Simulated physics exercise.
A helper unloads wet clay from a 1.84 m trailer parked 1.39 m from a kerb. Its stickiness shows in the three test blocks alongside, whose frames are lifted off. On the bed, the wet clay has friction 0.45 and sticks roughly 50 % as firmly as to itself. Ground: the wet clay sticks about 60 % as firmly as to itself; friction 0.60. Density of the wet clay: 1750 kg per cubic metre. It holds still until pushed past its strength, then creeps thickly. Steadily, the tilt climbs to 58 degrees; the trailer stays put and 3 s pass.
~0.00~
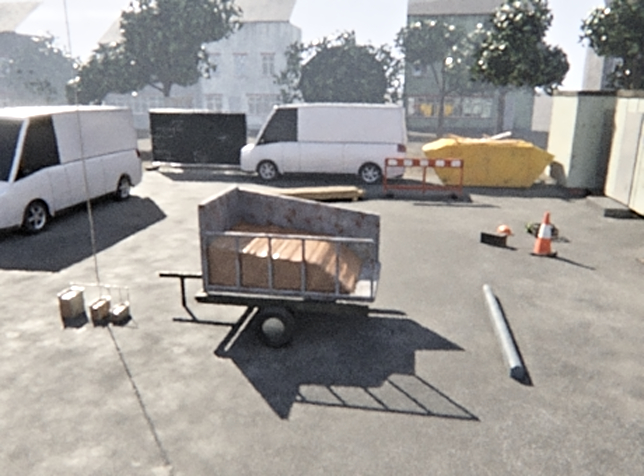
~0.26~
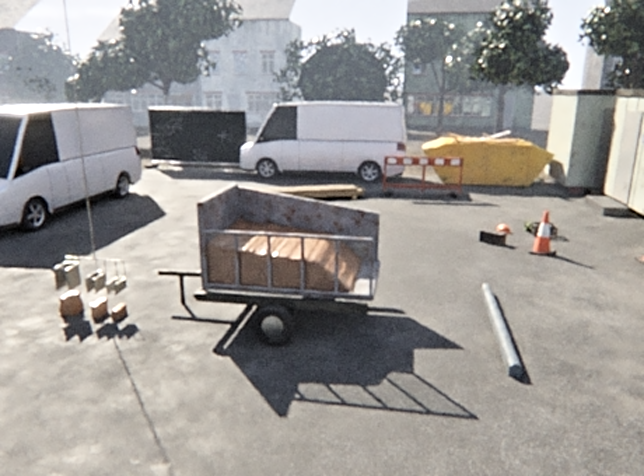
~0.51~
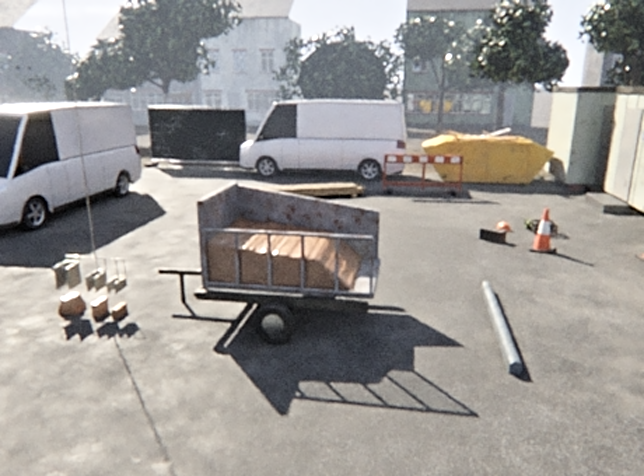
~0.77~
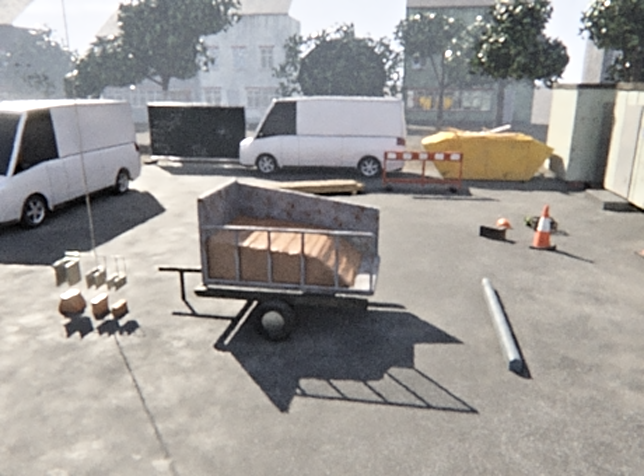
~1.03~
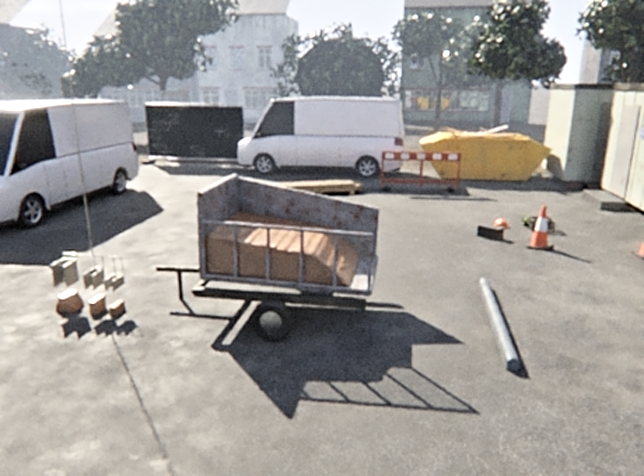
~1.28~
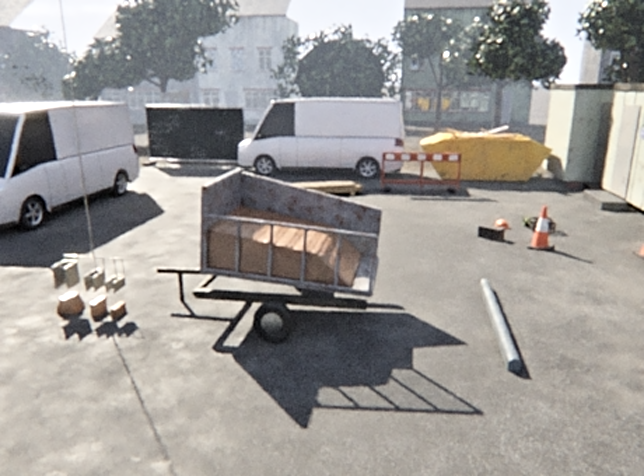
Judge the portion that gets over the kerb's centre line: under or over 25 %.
Look for a figure lesser than 25 percent.
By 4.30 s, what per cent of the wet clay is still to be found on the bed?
It's some 12 percent by my reckoning.
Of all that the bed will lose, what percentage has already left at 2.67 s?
About 0 %.
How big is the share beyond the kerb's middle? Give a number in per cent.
Close to 3 in a hundred.
After 2.67 s, the tilt is 20 degrees, 96 % is on the bed and 0 % past the kerb's middle.
After 4.30 s, the tilt is 38 degrees, 11 % is on the bed and 2 % past the kerb's middle.
After 5.94 s, the tilt is 56 degrees, none is on the bed and 2 % past the kerb's middle.
After 7.57 s, the tilt is 58 degrees, none is on the bed and 3 % past the kerb's middle.
After 9.27 s, the tilt is 58 degrees, none is on the bed and 3 % past the kerb's middle.
